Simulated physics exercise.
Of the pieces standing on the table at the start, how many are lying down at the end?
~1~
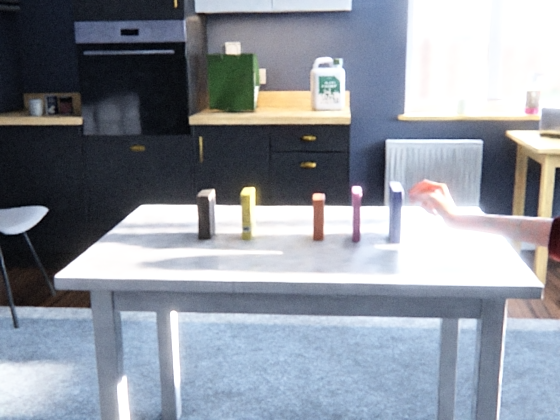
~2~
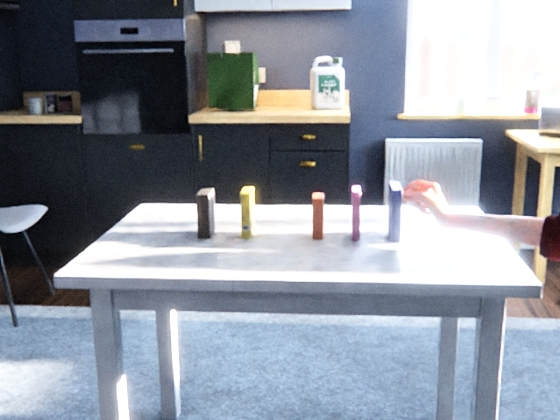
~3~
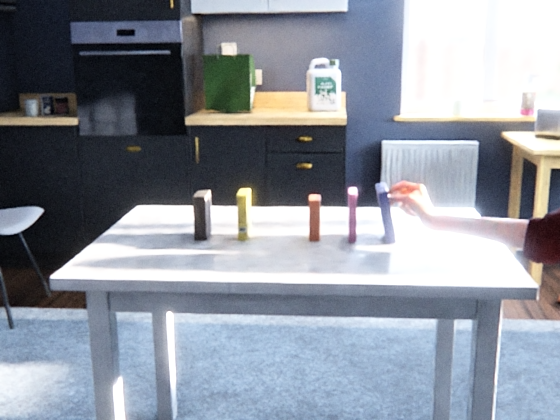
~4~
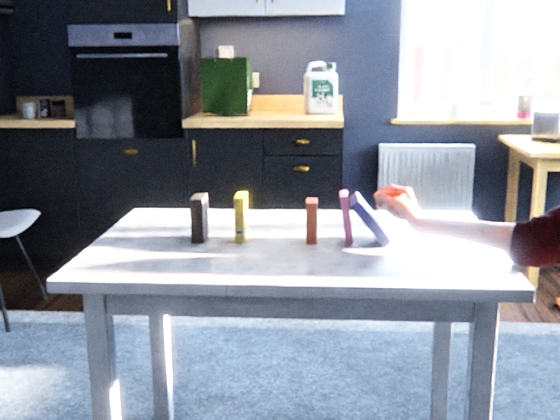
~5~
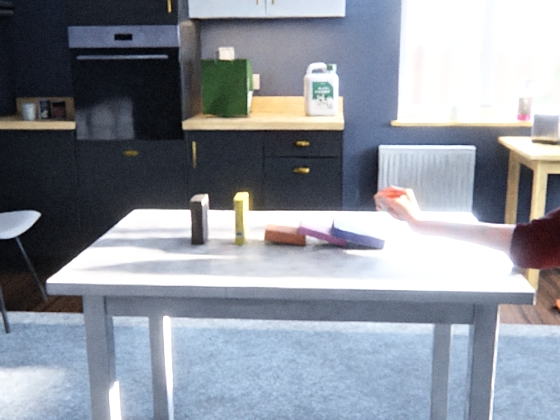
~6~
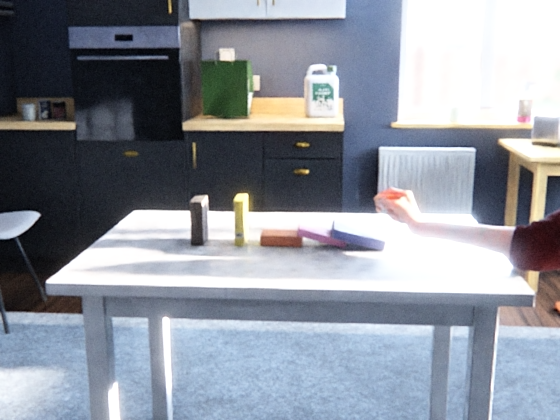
Three of them are lying down at the end, namely the blue board, the pink block and the orange board.
